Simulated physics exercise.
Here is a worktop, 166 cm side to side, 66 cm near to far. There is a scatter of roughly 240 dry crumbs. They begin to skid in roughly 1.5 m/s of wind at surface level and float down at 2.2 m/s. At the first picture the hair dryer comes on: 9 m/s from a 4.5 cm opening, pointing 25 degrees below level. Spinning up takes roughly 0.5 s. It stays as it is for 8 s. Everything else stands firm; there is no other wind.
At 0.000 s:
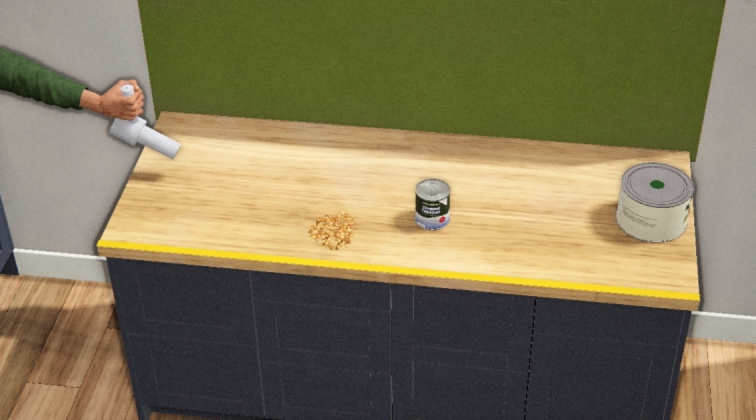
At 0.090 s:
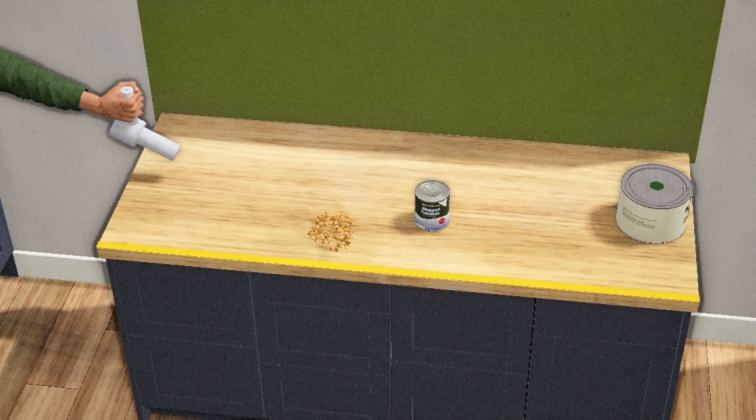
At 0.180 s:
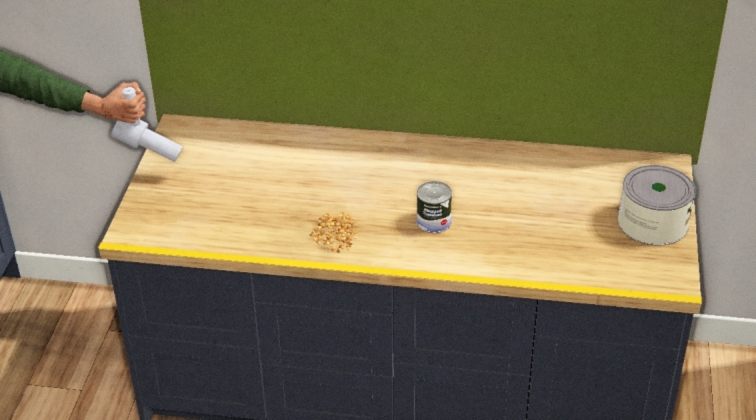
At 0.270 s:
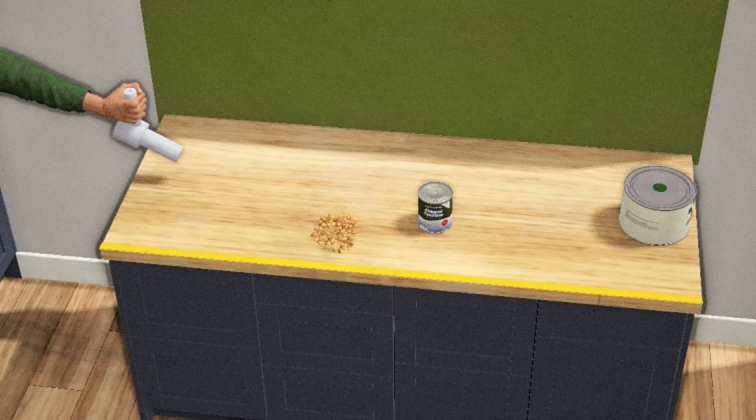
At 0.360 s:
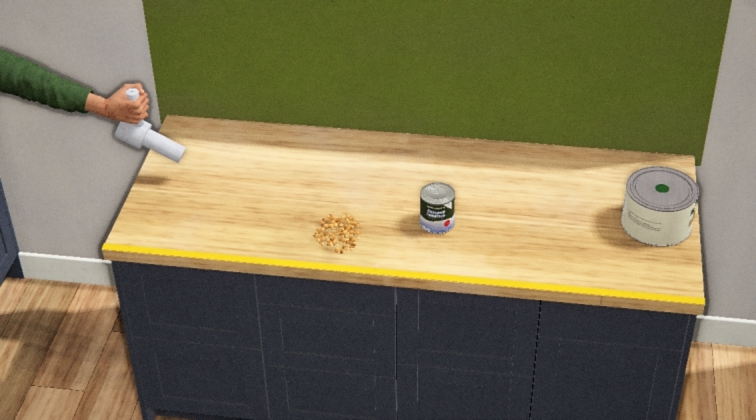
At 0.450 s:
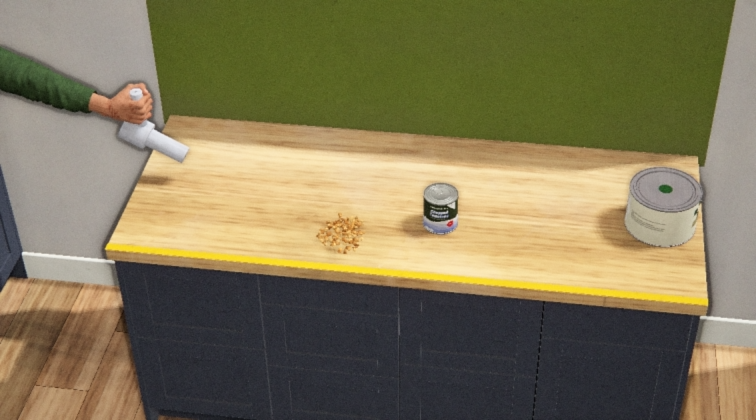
A hand in a green sleeve held a hair dryer at the left end of a wooden worktop, pointing toward scattered crumbs and two tins, and almost nothing moved except a few crumbs barely stirring.
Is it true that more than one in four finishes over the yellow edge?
As for a quarter going over the yellow edge: Yes.
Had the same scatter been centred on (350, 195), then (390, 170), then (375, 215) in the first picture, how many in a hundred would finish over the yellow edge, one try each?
In that order: 10 %, 0 %, 60 %.
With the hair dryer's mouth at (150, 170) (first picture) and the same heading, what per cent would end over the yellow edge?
It would be near 50 %.
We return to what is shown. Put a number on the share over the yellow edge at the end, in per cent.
Near 90 %.
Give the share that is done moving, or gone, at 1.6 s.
Near 80 %.
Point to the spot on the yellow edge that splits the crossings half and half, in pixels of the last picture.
Near (490, 285).
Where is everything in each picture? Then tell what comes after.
In the first frame, the middle of the dry crumbs is near (335, 230), none has stirred yet and the mouth of the hair dryer is at (177, 152).
In the second frame, the middle of the dry crumbs is near (335, 229), none has stirred yet and the yellow edge is centred on (389, 274).
In the third frame, the middle of the dry crumbs is near (337, 230), none has stirred yet, the top of a tin is at (434, 192) and the top of a large tin is at (659, 187).
In the fourth frame, the middle of the dry crumbs is near (338, 230) and none has stirred yet.
In the fifth frame, the middle of the dry crumbs is near (340, 231) and none has stirred yet.
In the sixth frame, the middle of the dry crumbs is near (343, 231) and about 1 % have left their places.
After 1.6 s, 86 % are over the yellow edge; 83 % have settled or left.
After 2.6 s, 91 % are over the yellow edge; 90 % have settled or left.
After 4.4 s, 92 % are over the yellow edge; 92 % have settled or left.
After 8.0 s, at the end, 93 % are over the yellow edge.
